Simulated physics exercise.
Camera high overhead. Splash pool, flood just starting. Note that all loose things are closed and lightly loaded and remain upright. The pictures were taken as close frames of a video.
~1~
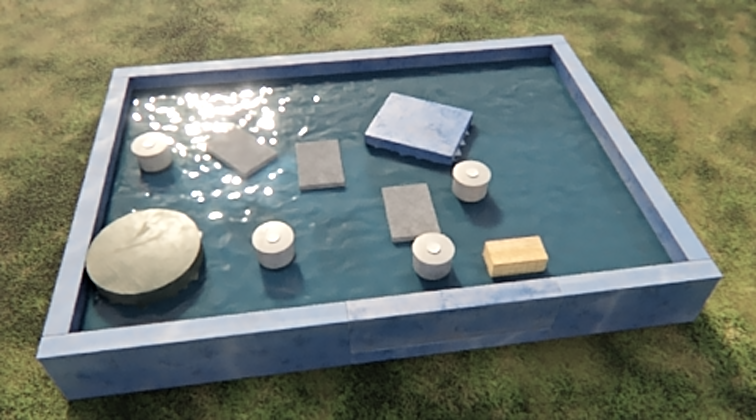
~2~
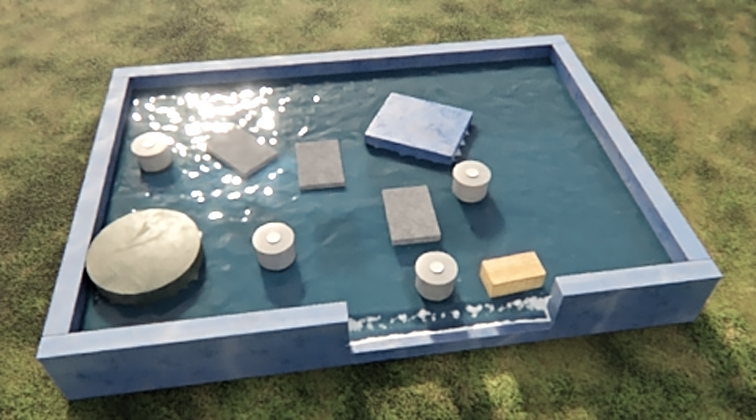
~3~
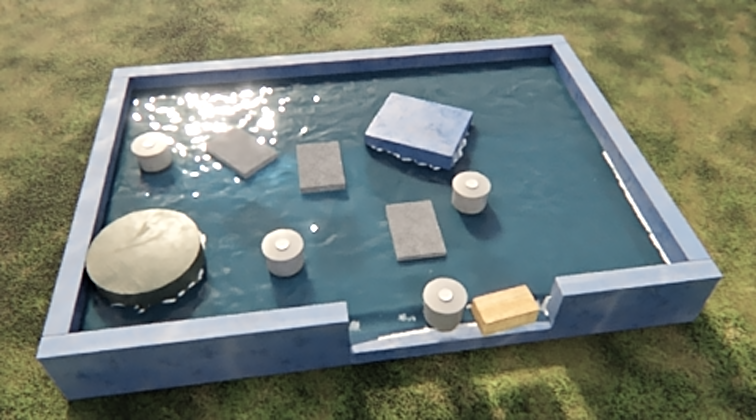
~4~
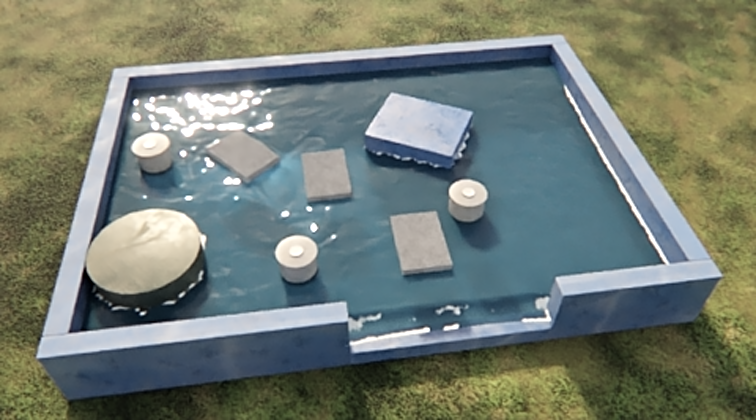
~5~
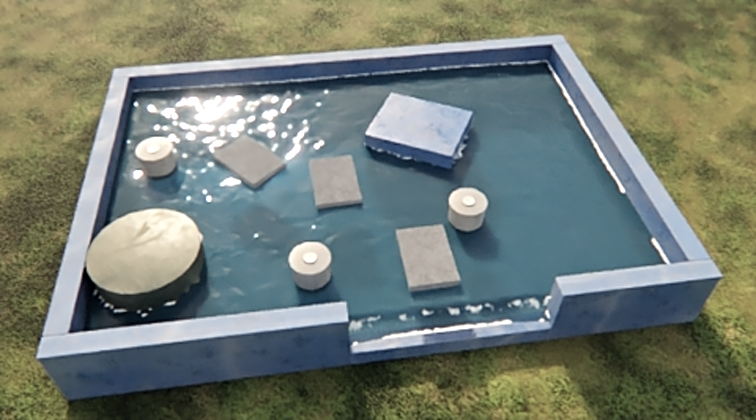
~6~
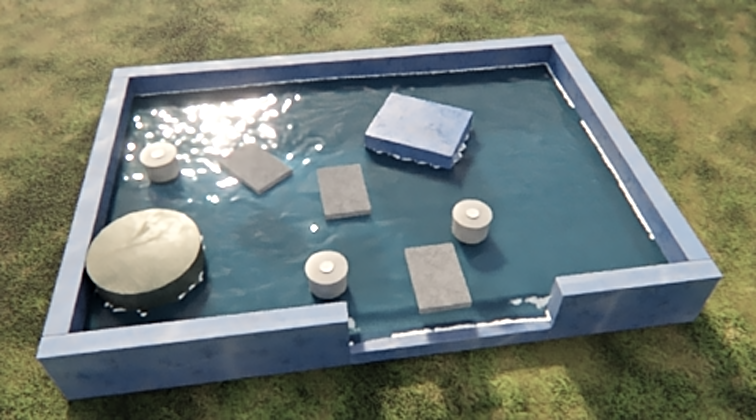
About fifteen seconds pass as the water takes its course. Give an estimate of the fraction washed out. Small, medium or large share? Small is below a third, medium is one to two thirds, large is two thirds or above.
A large share.
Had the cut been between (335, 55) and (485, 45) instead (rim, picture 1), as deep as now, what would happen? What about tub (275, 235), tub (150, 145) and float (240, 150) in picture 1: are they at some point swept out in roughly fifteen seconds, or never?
Following that order: Remains behind; remains behind; escaped.
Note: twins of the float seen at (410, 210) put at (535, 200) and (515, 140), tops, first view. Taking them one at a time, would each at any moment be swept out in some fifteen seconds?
Escapes, escapes.
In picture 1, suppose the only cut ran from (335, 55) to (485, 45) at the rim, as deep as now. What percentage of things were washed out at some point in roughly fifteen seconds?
40 %.
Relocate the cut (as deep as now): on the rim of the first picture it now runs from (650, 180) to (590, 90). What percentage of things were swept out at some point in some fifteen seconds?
By my count it's 50 percent.
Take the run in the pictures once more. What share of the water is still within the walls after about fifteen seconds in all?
It works out at roughly 46 percent.
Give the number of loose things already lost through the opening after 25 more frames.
My count is 7.
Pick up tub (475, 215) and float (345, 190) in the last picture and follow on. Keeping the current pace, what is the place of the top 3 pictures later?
They end up close to (479, 260) and close to (373, 215).
A moment on, 4 of 8 are out; 4 afloat.
Next, 6 of 8 are out; 2 afloat.
Later, 7 of 8 are out; 1 afloat.
In the end, 7 of 8 are out; 1 afloat.
